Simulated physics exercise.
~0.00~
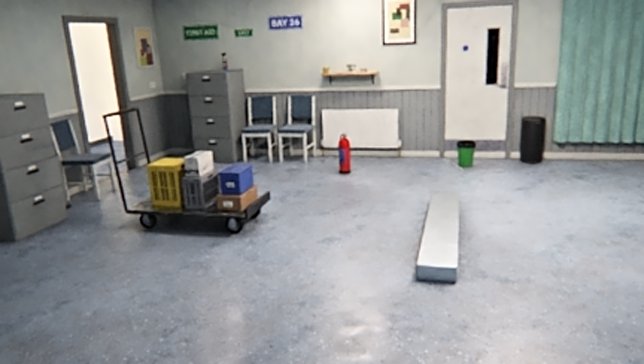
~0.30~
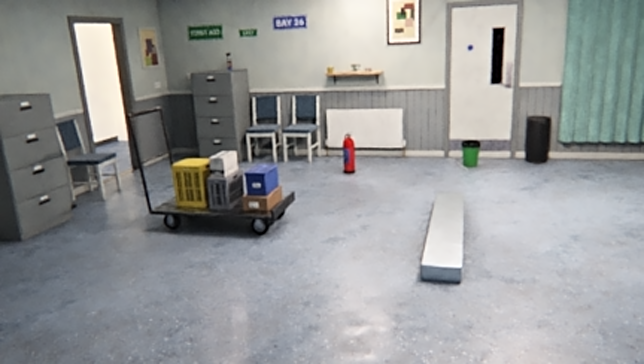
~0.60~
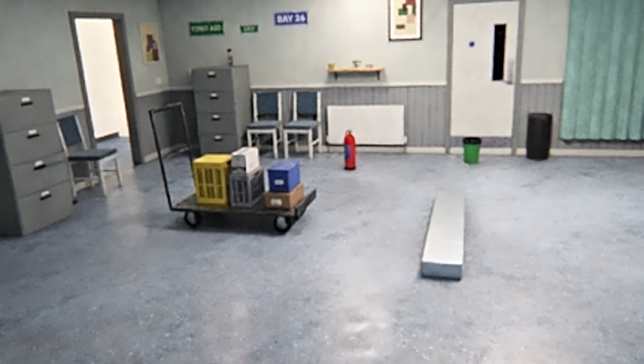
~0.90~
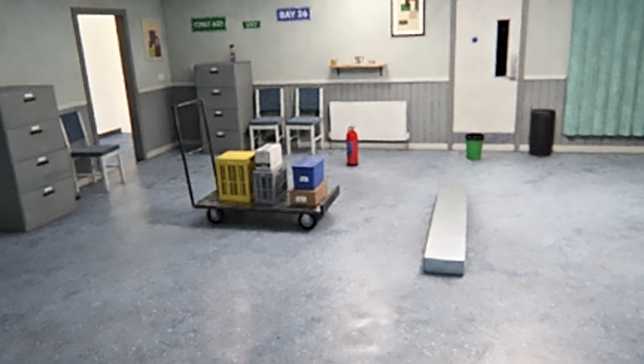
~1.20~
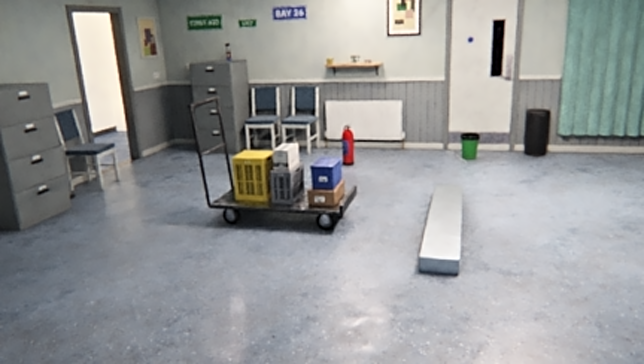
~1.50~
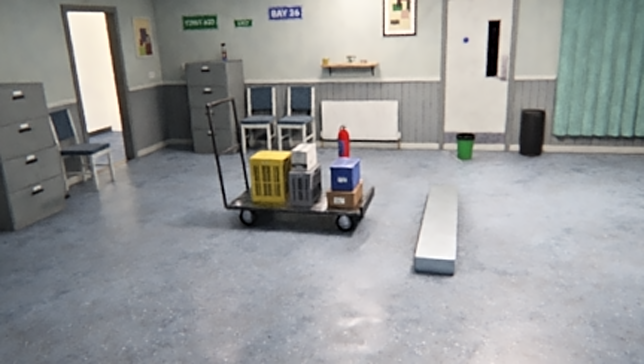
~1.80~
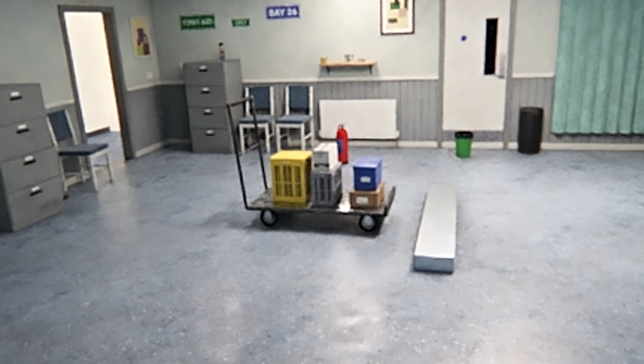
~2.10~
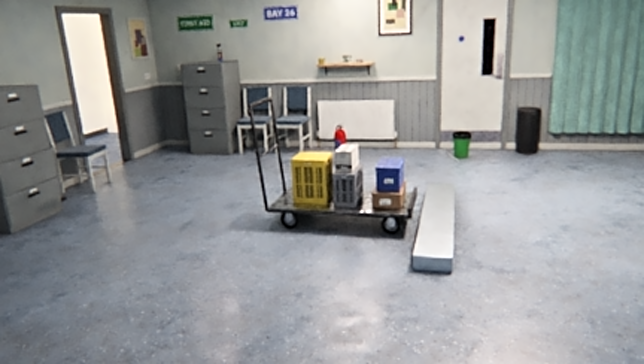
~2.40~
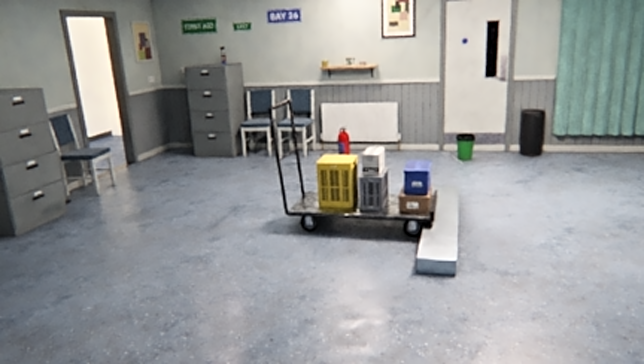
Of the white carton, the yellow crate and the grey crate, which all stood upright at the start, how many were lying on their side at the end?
None of them were lying on their side at the end. The white carton, the yellow crate and the grey crate had not tipped over.
